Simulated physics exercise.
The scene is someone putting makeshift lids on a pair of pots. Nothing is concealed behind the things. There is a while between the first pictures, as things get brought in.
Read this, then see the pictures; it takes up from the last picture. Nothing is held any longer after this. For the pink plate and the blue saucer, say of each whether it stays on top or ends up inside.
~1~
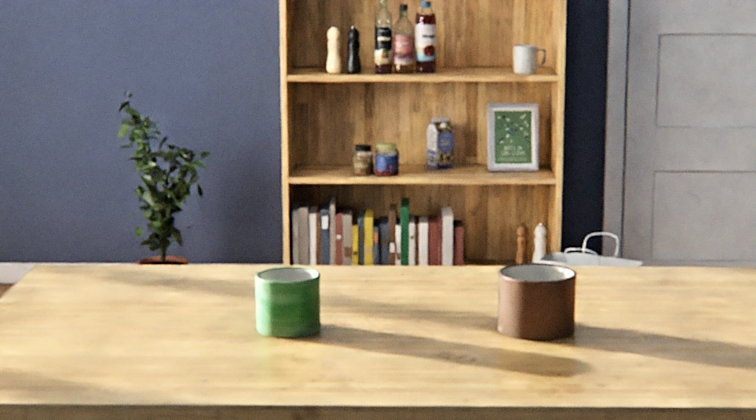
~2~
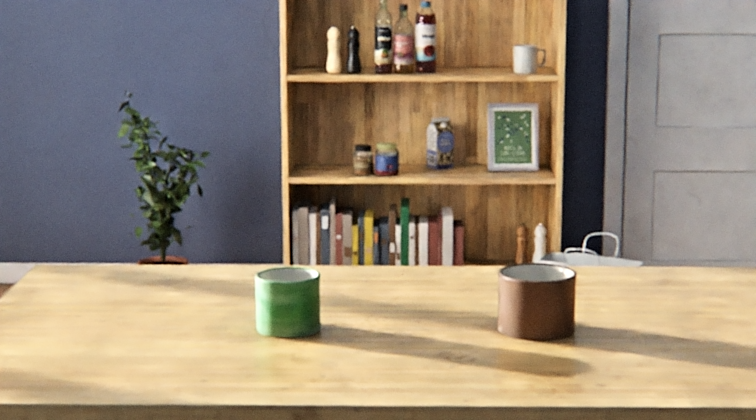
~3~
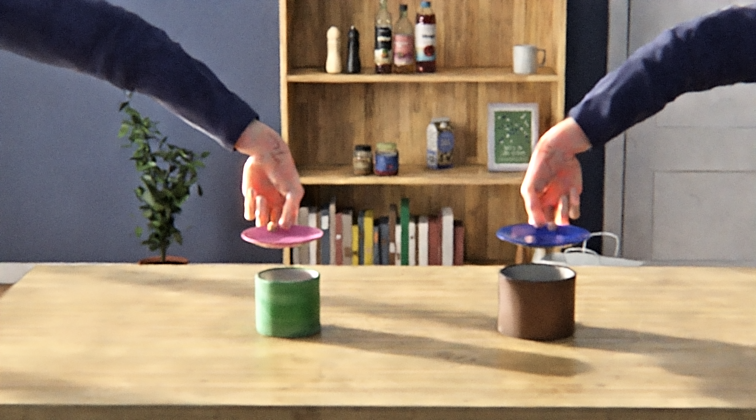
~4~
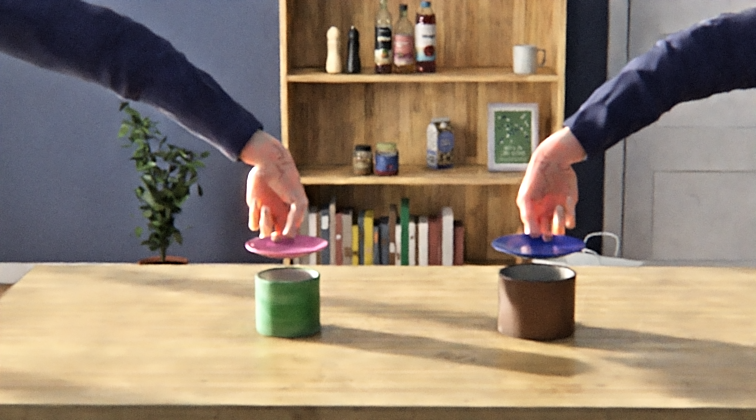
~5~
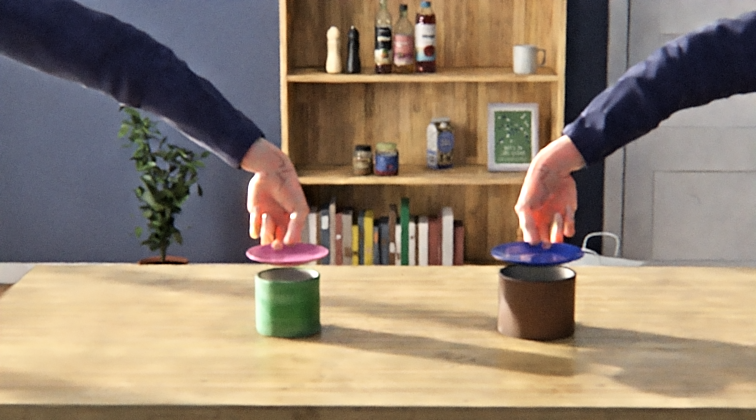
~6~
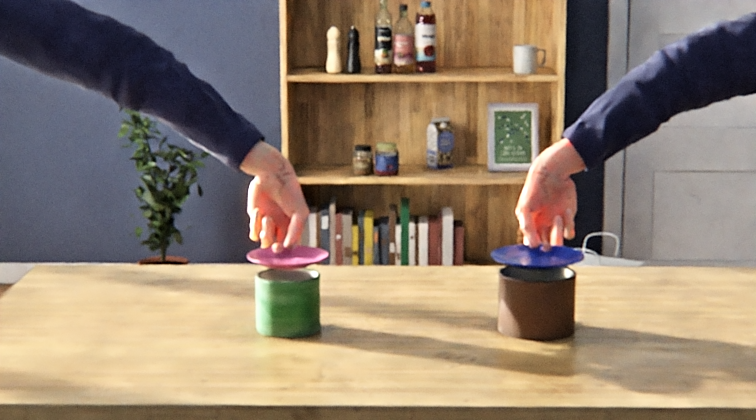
The pink plate stays on top, the blue saucer stays on top.
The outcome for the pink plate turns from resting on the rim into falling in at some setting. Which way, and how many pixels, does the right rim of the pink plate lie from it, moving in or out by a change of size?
About 12 pixels left.
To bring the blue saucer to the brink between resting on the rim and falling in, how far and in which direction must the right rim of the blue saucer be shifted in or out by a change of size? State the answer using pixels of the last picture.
Going left by 12 pixels puts it on the brink.
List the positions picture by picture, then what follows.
The first frame shows right pot (537, 301).
The second frame shows left pot (288, 301).
The third frame shows still on the way; pink plate (282, 238); right pot (537, 301).
The fourth frame shows still on the way; blue saucer (538, 248); left pot (288, 301).
The fifth frame shows still on the way; pink plate (288, 256); right pot (537, 301).
The sixth frame shows in place, still held; pink plate (288, 259); blue saucer (538, 259); left pot (288, 301).
Then, 0.10 s after the last picture, pink plate moved a little near (288, 270); blue saucer moving near (537, 267).
At rest, the pink plate covers the opening, near (288, 269); the blue saucer covers the opening, near (537, 267).
